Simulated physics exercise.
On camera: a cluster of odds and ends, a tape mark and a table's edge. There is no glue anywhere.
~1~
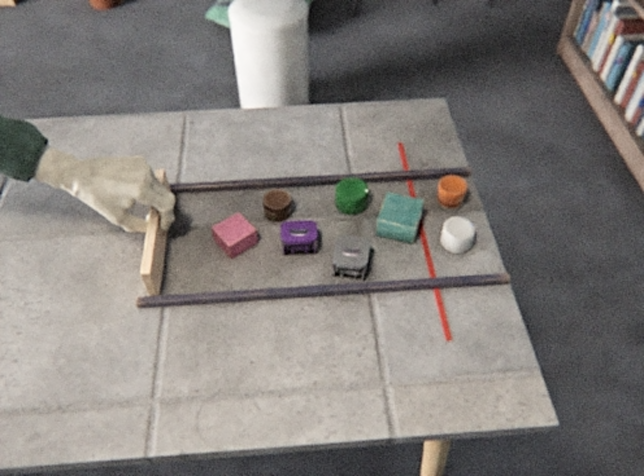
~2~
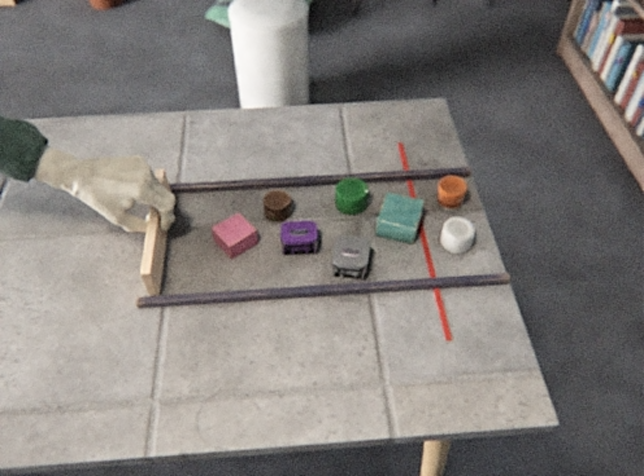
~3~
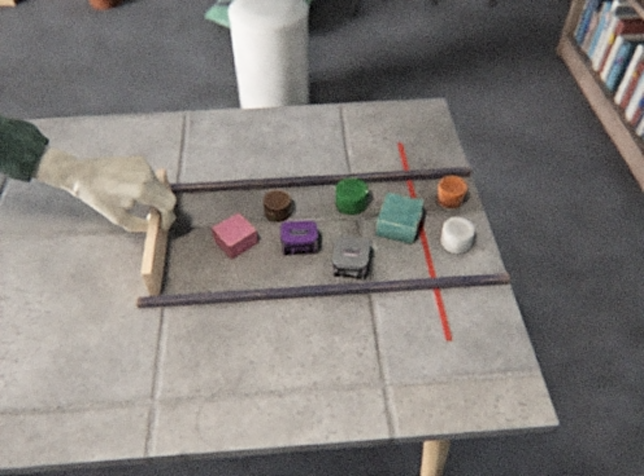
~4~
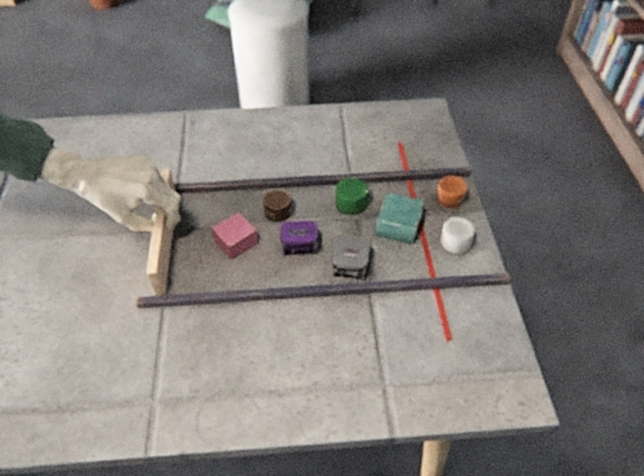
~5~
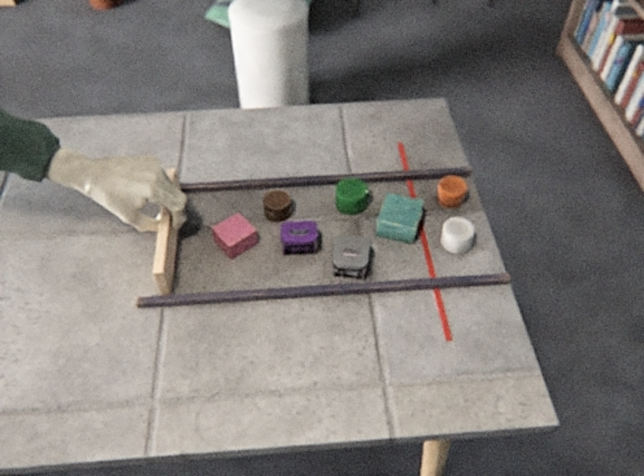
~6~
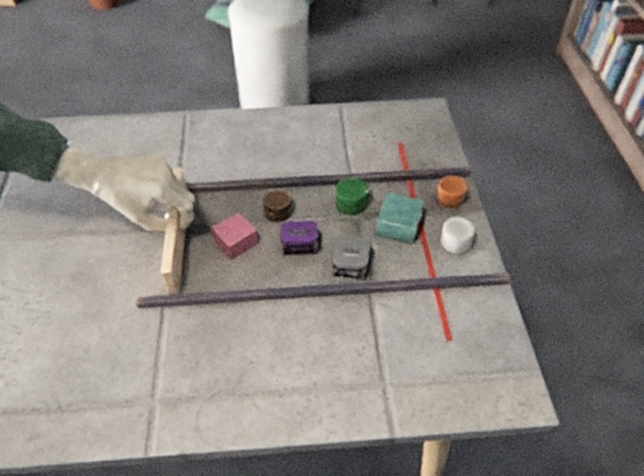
Gloved hand inching a wooden board slightly right between two dark rails, the scattered small objects and red tape line staying still.
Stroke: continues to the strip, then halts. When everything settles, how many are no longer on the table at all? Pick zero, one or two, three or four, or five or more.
One or two are off the table.
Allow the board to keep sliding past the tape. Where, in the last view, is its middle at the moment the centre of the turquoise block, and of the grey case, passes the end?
The middle is at (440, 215) when it's the turquoise block, and at (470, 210) when it's the grey case.
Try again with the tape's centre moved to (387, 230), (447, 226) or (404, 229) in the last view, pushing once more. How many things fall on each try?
First 0, then 4, then 0.
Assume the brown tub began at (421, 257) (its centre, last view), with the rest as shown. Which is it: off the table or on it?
From there it stays put.
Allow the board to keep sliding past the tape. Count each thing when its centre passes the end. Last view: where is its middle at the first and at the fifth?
I'd say close to (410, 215), and after that close to (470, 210).
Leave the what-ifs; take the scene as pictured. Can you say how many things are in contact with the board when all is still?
It's touching 3 at the end.
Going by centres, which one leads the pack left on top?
The orange tin is the one.
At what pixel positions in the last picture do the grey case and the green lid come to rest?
The grey case comes to rest close to (450, 262), while the green lid rests close to (440, 182).
Soon after, none off yet; orange tin at rest near (451, 193); white lid at rest near (457, 235); turquoise block at rest near (400, 218).
At rest, the number that fall off is one or two; fallen, white lid.
